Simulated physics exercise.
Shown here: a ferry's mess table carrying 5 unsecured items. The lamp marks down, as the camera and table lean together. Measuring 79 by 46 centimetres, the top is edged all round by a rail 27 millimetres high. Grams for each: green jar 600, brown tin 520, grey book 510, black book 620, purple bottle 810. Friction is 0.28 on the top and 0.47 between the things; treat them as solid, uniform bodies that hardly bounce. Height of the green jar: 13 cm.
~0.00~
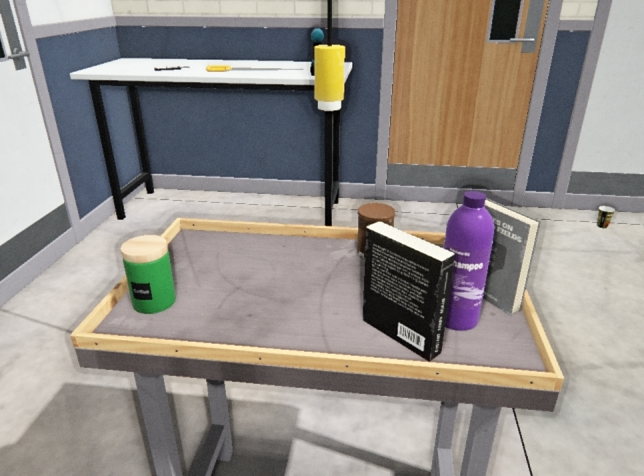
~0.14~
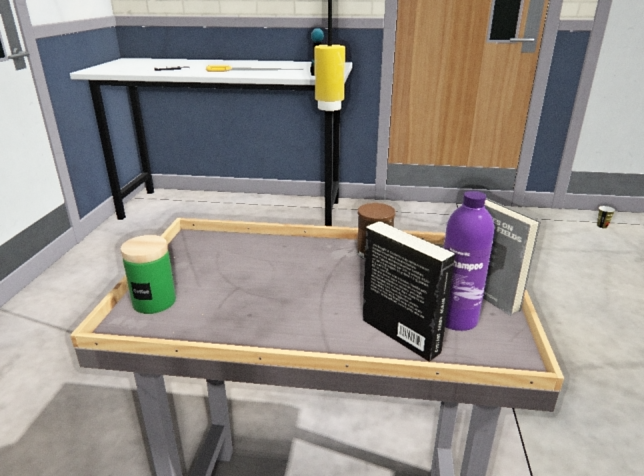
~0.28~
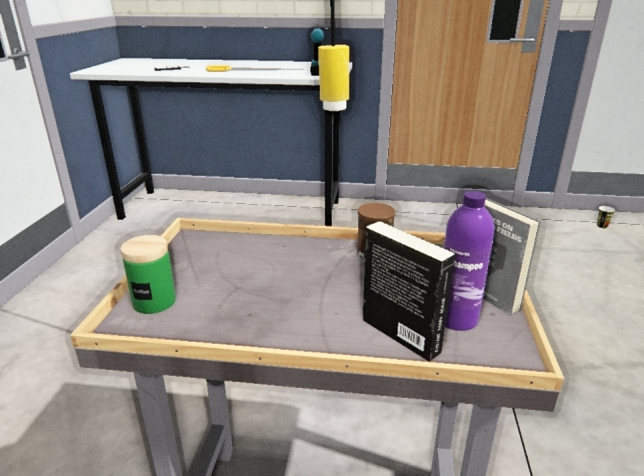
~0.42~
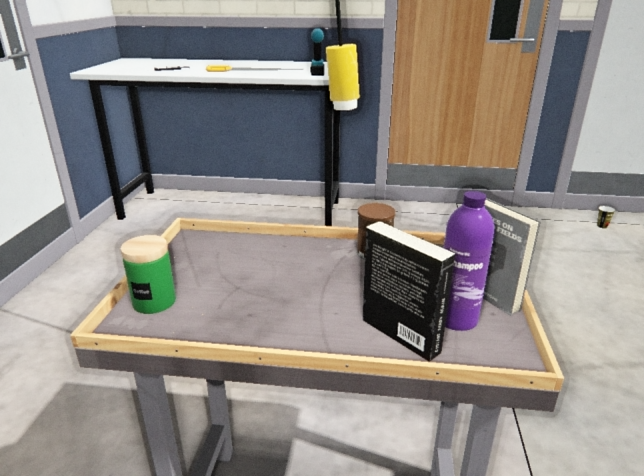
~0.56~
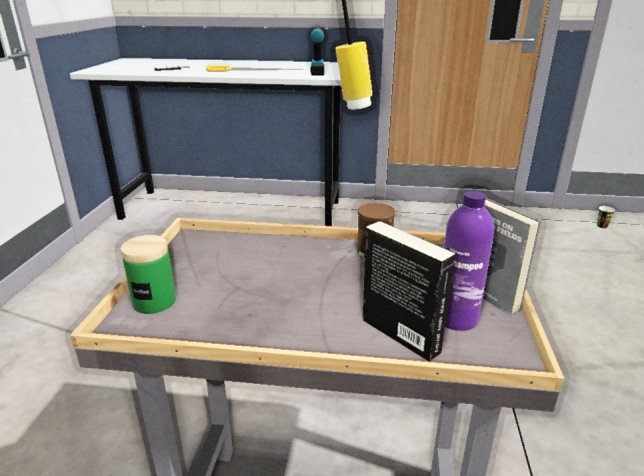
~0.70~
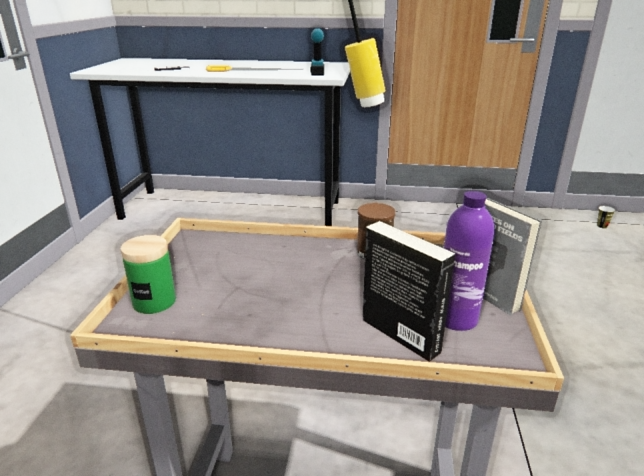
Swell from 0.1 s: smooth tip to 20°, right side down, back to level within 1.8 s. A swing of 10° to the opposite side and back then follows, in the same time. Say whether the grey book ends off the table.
Watch the grey book - it goes over the edge.
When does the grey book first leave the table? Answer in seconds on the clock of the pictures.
At about 1.0 s.
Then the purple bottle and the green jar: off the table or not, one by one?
Final state - purple bottle: Beyond the limits; green jar: Inside the limits.
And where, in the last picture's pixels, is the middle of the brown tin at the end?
In the last picture it sits around (436, 235).
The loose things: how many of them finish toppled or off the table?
Total: 3.
After 1.10 s, boat heeled 19°, right side down; grey book now off the table; black book tipped 10° from how it sat; purple bottle slid 3 cm.
After 1.40 s, boat heeled 12°, right side down; purple bottle now off the table; black book tipped 54° from how it sat; green jar slid 11 cm.
After 1.60 s, boat heeled 5°, right side down; black book tipped 63° from how it sat; green jar slid 14 cm; brown tin slid 14 cm.
After 1.80 s, boat level; black book on its side; green jar slid 14 cm; brown tin slid 14 cm.
At rest (4.2 s), off the table, grey book and purple bottle; tipped over on the table, black book; not toppled but over 5 cm from the start, green jar and brown tin.
